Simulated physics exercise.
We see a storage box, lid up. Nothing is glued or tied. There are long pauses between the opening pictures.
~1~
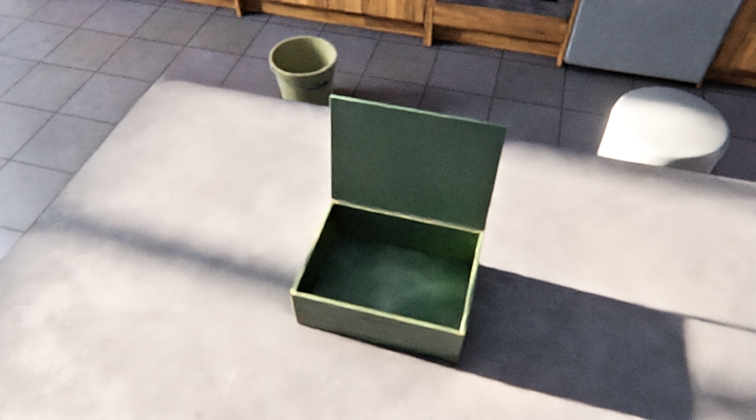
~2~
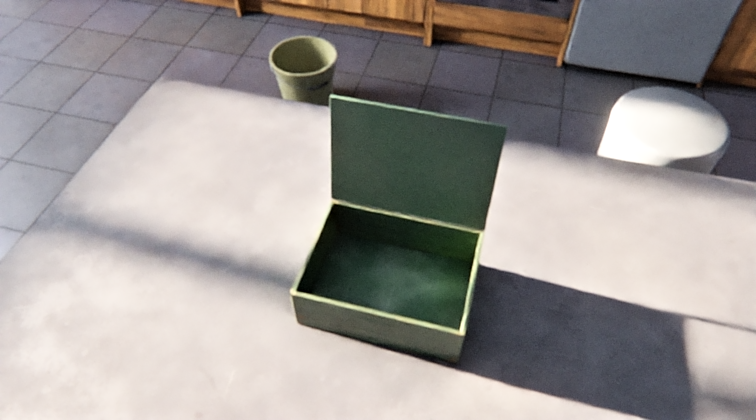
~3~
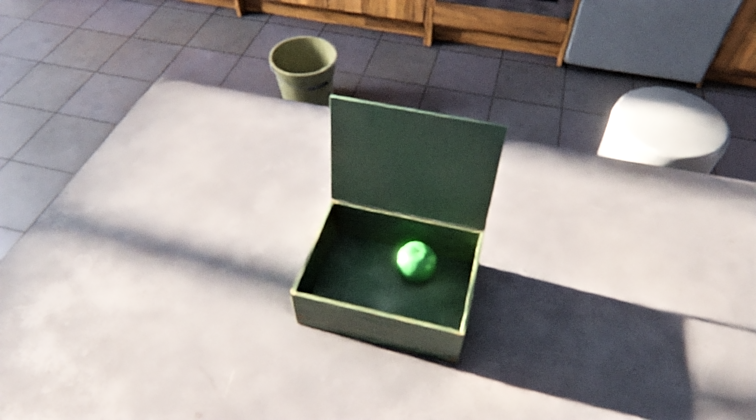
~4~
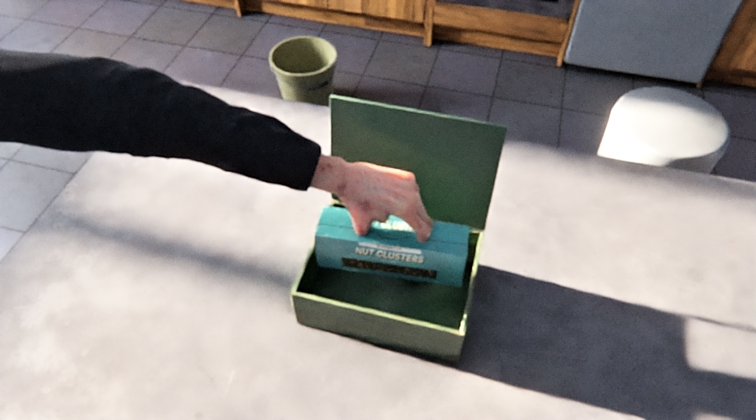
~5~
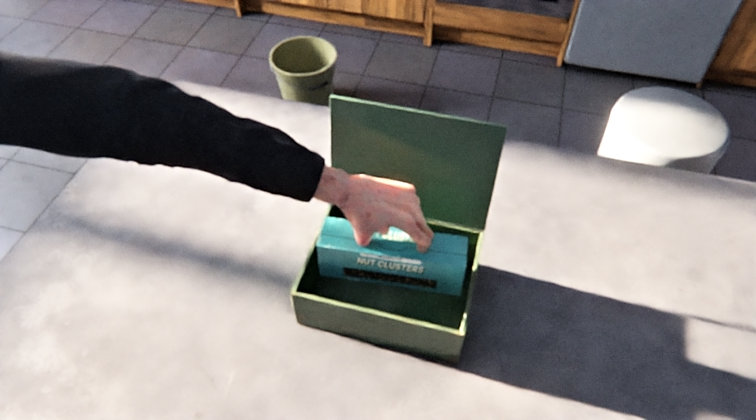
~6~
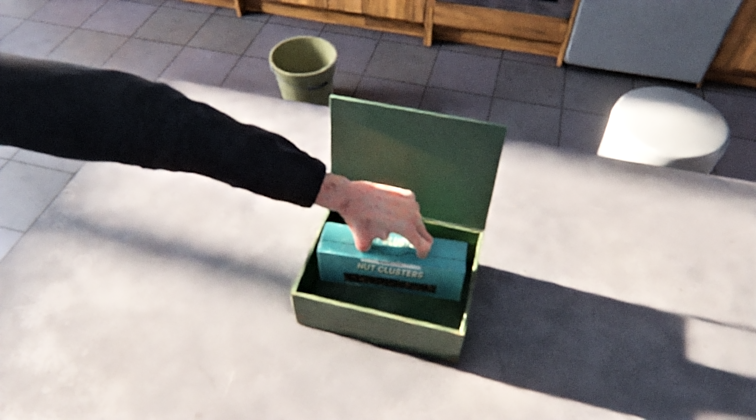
On a pale tabletop, an open green box sat empty, then a green apple appeared inside it, and later a hand reached in from the left and lowered a turquoise carton into the box.
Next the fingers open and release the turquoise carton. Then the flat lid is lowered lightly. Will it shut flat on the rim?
As it turns out, it closes.
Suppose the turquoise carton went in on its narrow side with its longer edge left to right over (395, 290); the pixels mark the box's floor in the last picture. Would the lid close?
Then it closes.
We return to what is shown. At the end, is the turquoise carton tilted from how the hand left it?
The turquoise carton keeps its pose.
Then, 1.20 s later than the last frame, lid starting down; turquoise carton moved a little near (393, 296).
Then, 1.80 s later than the last frame, lid 35° above the rim; turquoise carton moved a little near (393, 296).
When it is over, lid shut; moved from the start, turquoise carton; green apple as before. End places, in pixels of the last picture, turquoise carton near (393, 296).
